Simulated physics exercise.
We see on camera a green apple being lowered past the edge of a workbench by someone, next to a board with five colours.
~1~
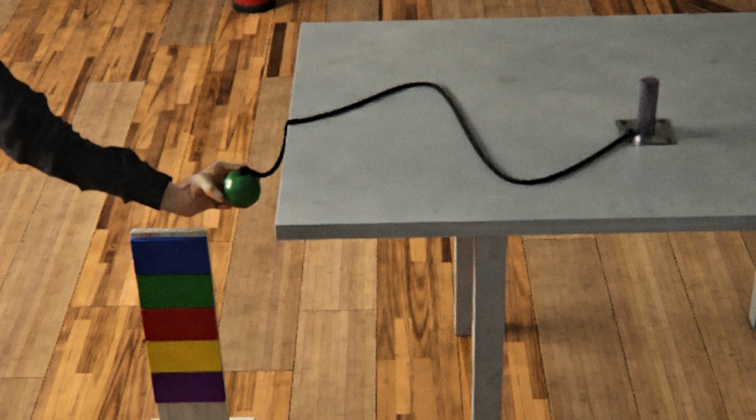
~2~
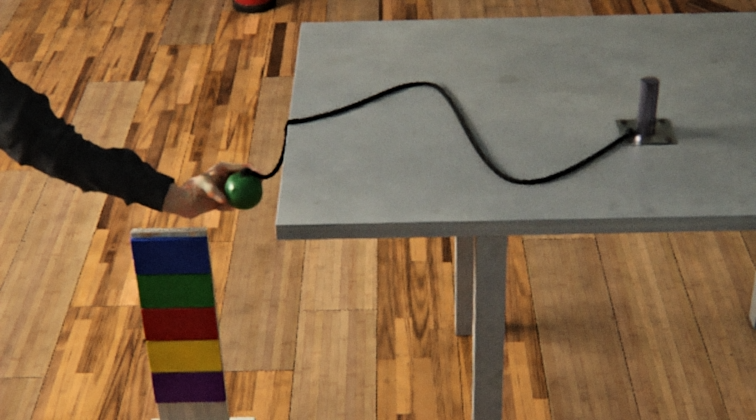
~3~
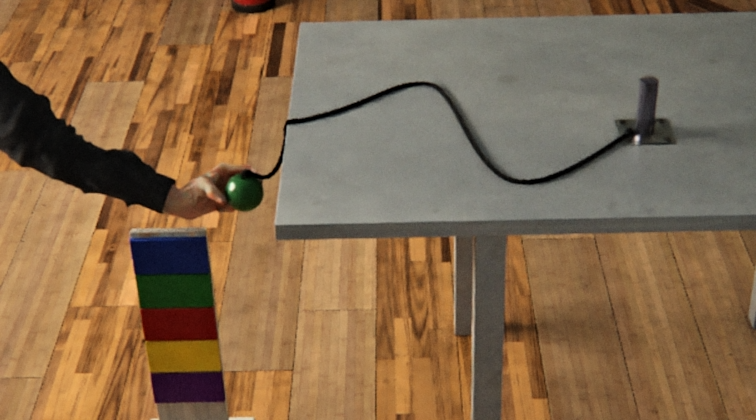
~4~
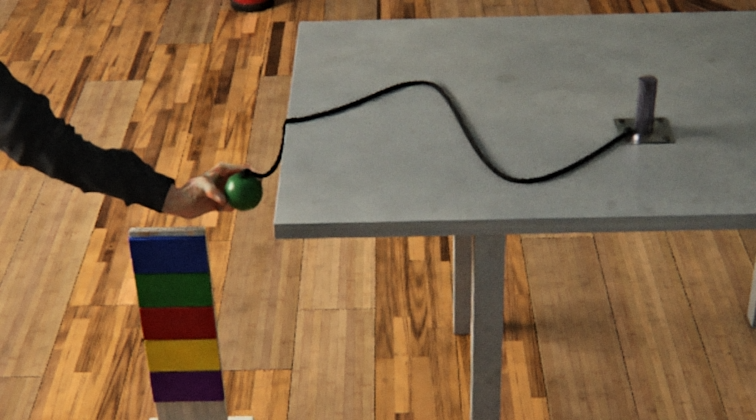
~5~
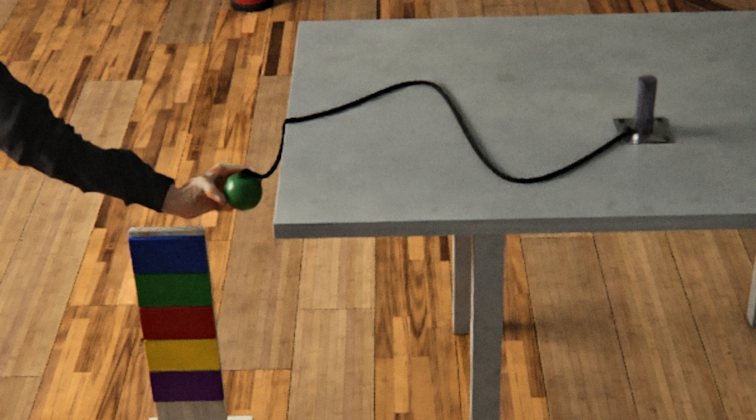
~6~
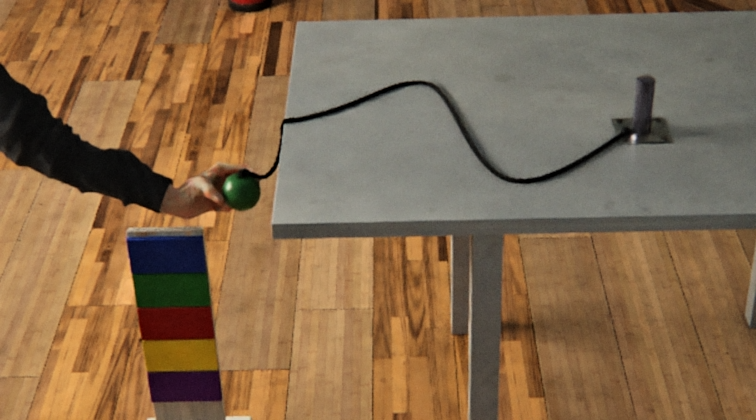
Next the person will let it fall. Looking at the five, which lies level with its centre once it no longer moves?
The purple one lies level with its centre.
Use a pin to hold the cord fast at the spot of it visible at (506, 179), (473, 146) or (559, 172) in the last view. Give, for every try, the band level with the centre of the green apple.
Result per try, in sequence: Yellow / red / yellow.
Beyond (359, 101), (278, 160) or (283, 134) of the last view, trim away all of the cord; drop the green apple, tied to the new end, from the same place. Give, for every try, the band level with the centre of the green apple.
Results, first to last: Blue; yellow; red.
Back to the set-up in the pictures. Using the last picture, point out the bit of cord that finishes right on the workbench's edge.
You'll find it close to (443, 95).
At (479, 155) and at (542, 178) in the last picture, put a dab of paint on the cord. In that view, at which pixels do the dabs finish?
At (411, 143) for the first, at (499, 138) for the second.
Early on, apple near (270, 376); level with purple.
Midway, apple near (332, 405); level with purple.
Near the end, apple near (278, 397); level with purple.
Finally, apple near (309, 405); level with purple. The cord holds its middle at purple.
